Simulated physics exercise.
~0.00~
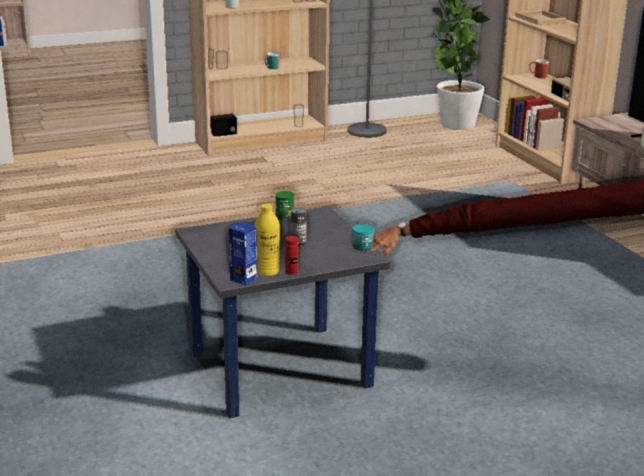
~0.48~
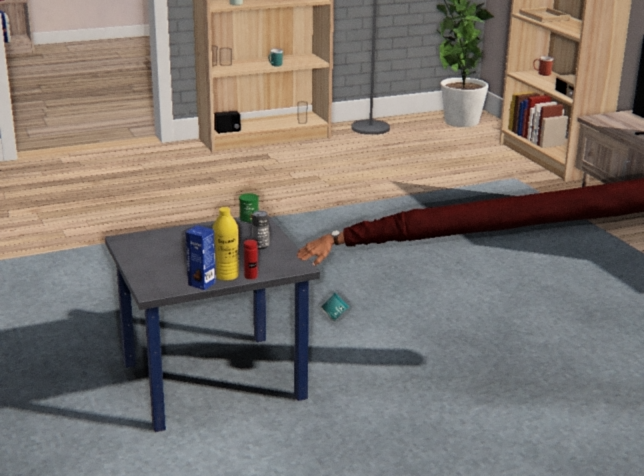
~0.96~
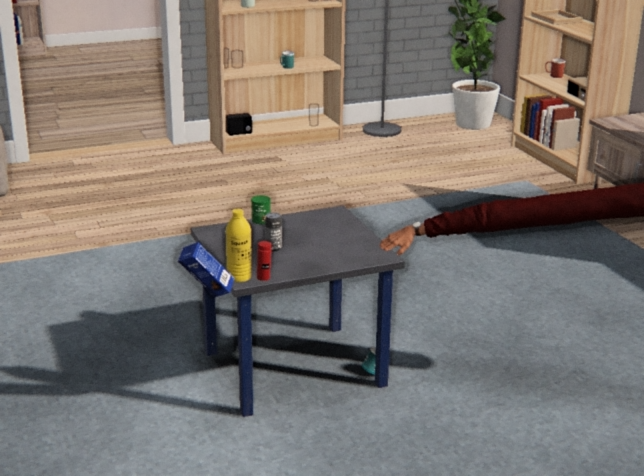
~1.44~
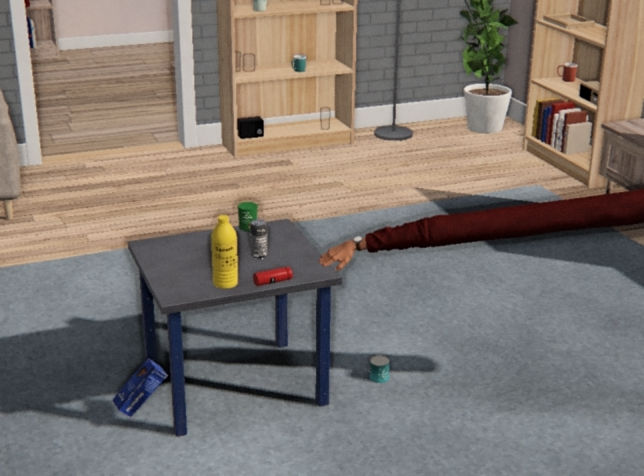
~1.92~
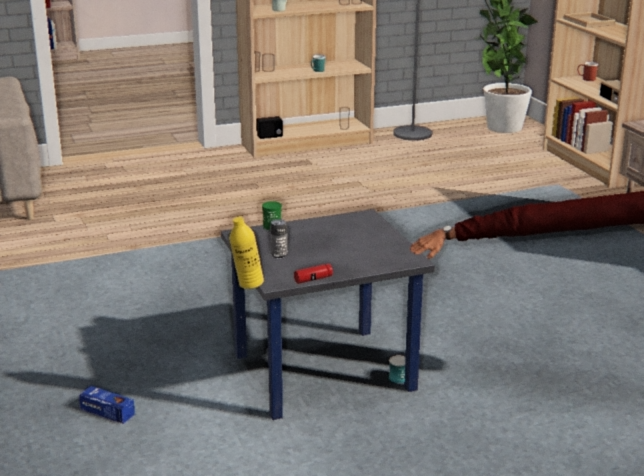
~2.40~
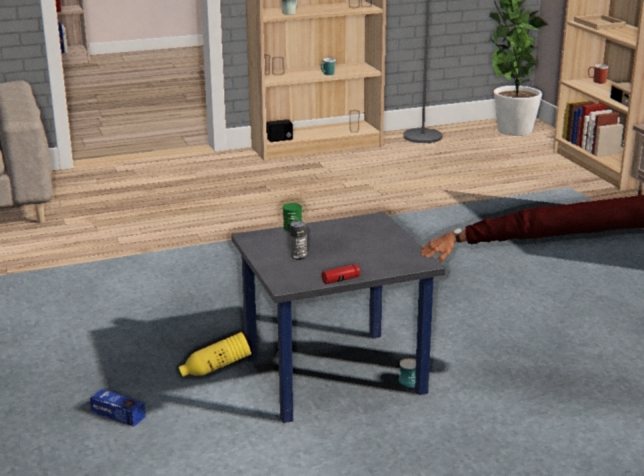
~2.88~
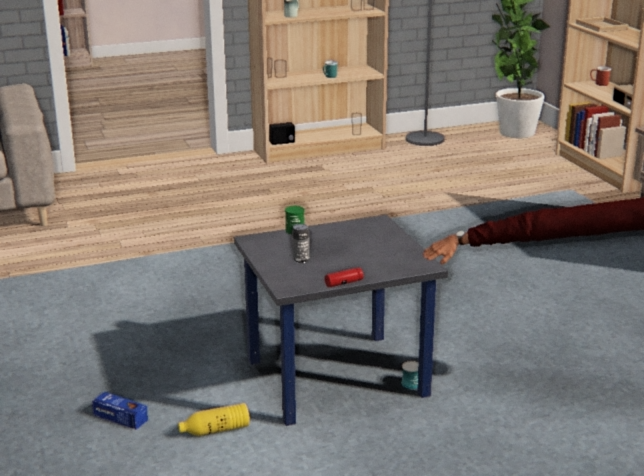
In a living room, a hand jerks a table sideways, spilling a tin, carton and bottle.
